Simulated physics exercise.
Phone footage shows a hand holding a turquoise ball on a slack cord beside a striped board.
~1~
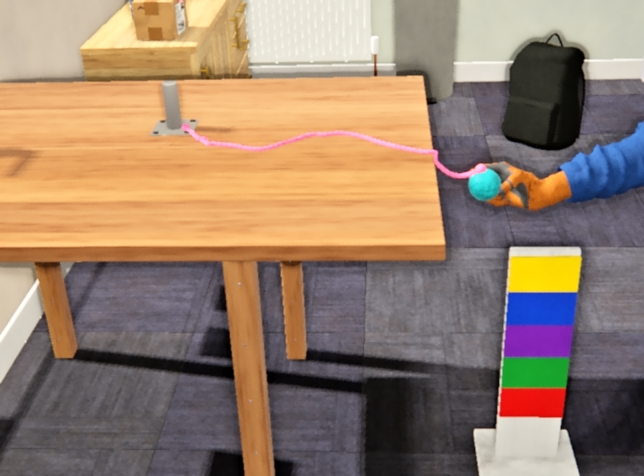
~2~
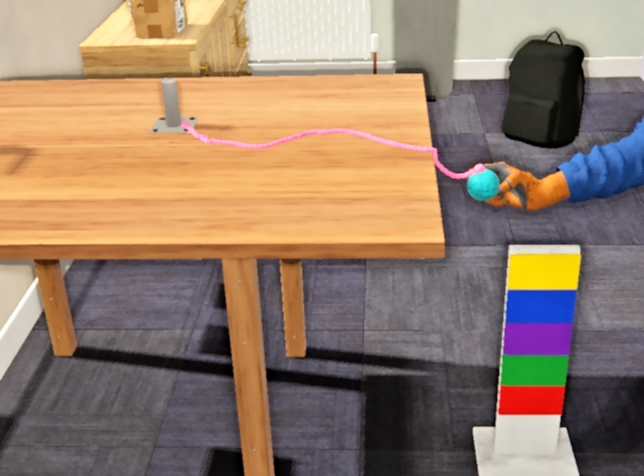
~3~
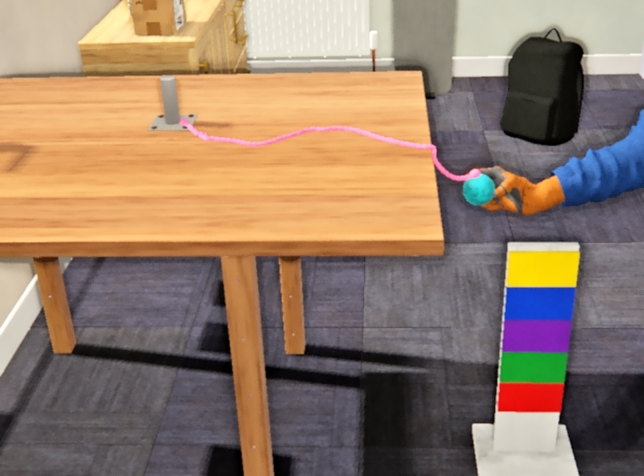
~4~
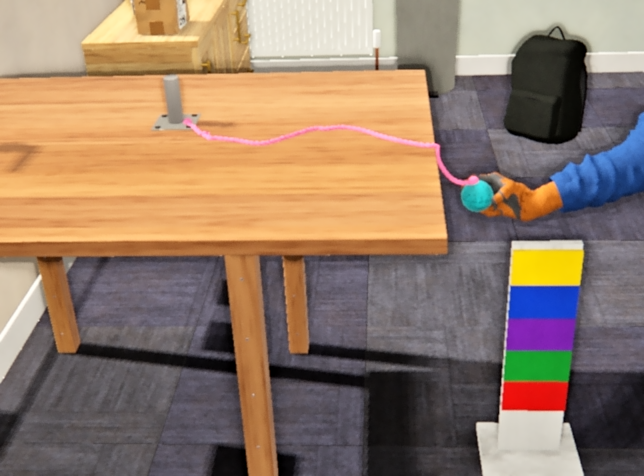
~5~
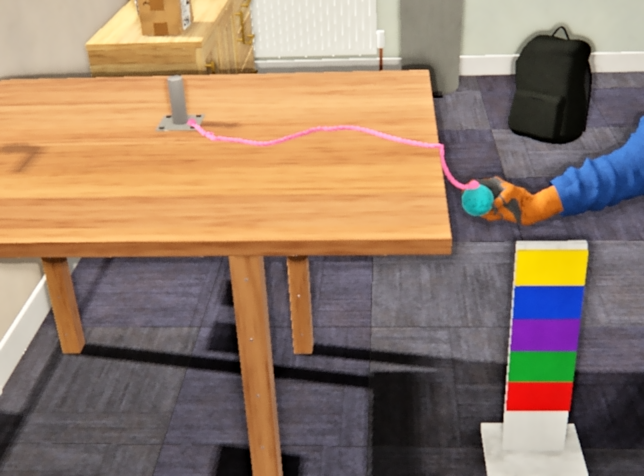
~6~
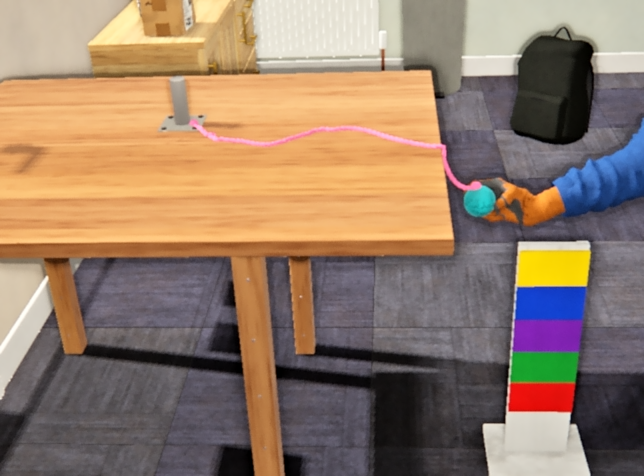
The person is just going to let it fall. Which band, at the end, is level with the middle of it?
The middle is level with yellow.
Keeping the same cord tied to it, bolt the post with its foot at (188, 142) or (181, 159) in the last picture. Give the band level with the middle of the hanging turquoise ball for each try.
Try one - blue; try two - blue.
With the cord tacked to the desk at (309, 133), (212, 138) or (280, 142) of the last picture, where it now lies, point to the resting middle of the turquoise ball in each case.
First (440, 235), next (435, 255), last (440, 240).
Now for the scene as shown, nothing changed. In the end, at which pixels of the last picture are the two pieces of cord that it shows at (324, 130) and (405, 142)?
They finish close to (369, 136) and close to (442, 166).
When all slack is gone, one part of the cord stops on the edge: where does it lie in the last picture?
You'll find it somewhere around (389, 138).
Soon after, ball near (473, 258); level with yellow.
Then, ball near (430, 267); level with yellow.
Further on, ball near (451, 269); level with yellow.
At rest, ball near (439, 268); level with yellow. The cord holds its middle at yellow.
